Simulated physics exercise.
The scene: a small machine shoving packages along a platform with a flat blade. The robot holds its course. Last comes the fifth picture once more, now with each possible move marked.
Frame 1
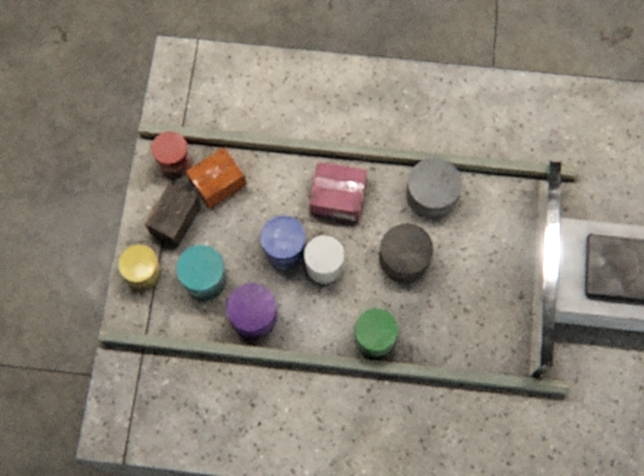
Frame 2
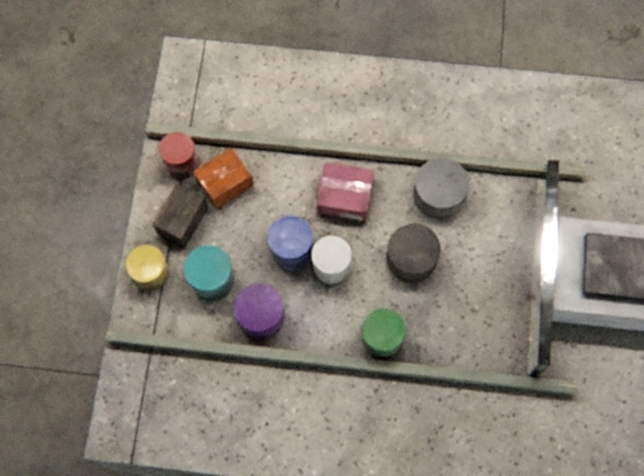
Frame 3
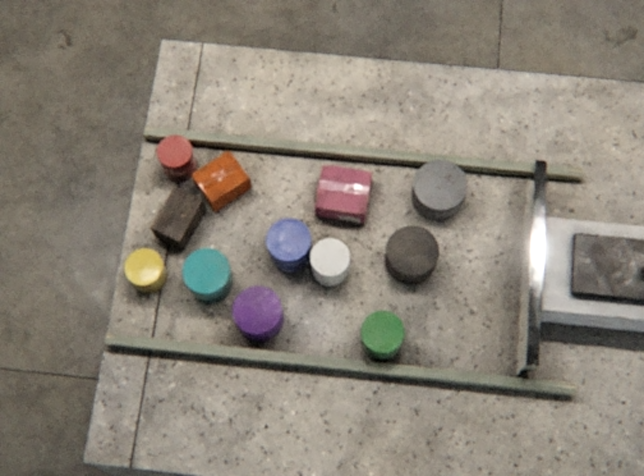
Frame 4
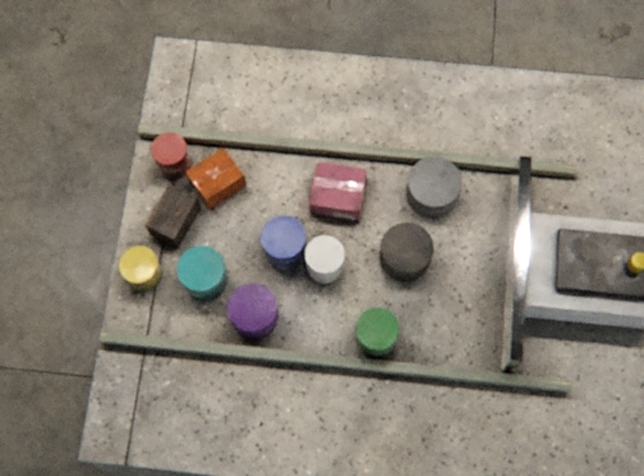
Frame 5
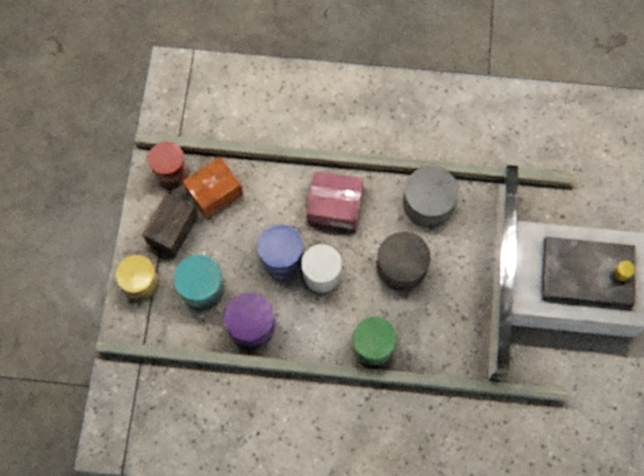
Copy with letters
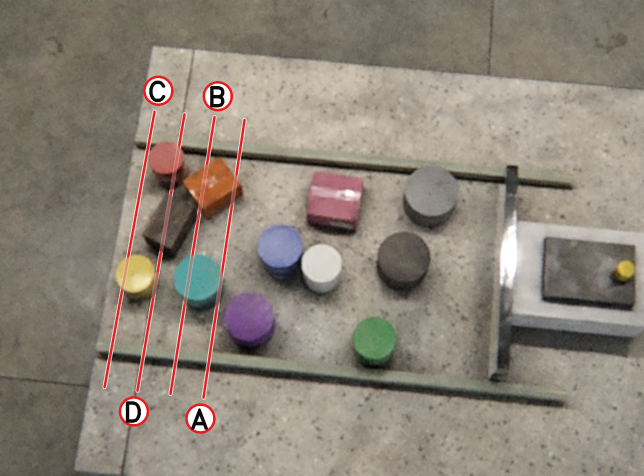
The footage shows a concrete platform with coloured round and box-shaped packages lying between two rails, while a small machine with a flat upright blade moves slowly left toward them, the packages staying in the same arrangement, untouched.
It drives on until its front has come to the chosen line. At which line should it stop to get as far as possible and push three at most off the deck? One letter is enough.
No farther than A.
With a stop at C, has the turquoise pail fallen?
By then, yes.
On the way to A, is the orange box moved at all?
Yes.
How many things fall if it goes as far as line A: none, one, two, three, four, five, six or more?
By then, two.
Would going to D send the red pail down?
By then, yes.
On the copy, A at (225, 252); B at (194, 249); C at (131, 243); D at (162, 246).
On A. First, robot (479, 260); green pail (369, 343); grey canister (377, 191).
Then, robot (377, 250); orange box (208, 183); turquoise pail (193, 285).
Finally, robot (297, 243); red pail over the edge; yellow pail over the edge; two fallen.
By contrast, B drops five; C drops twelve; D drops eight.
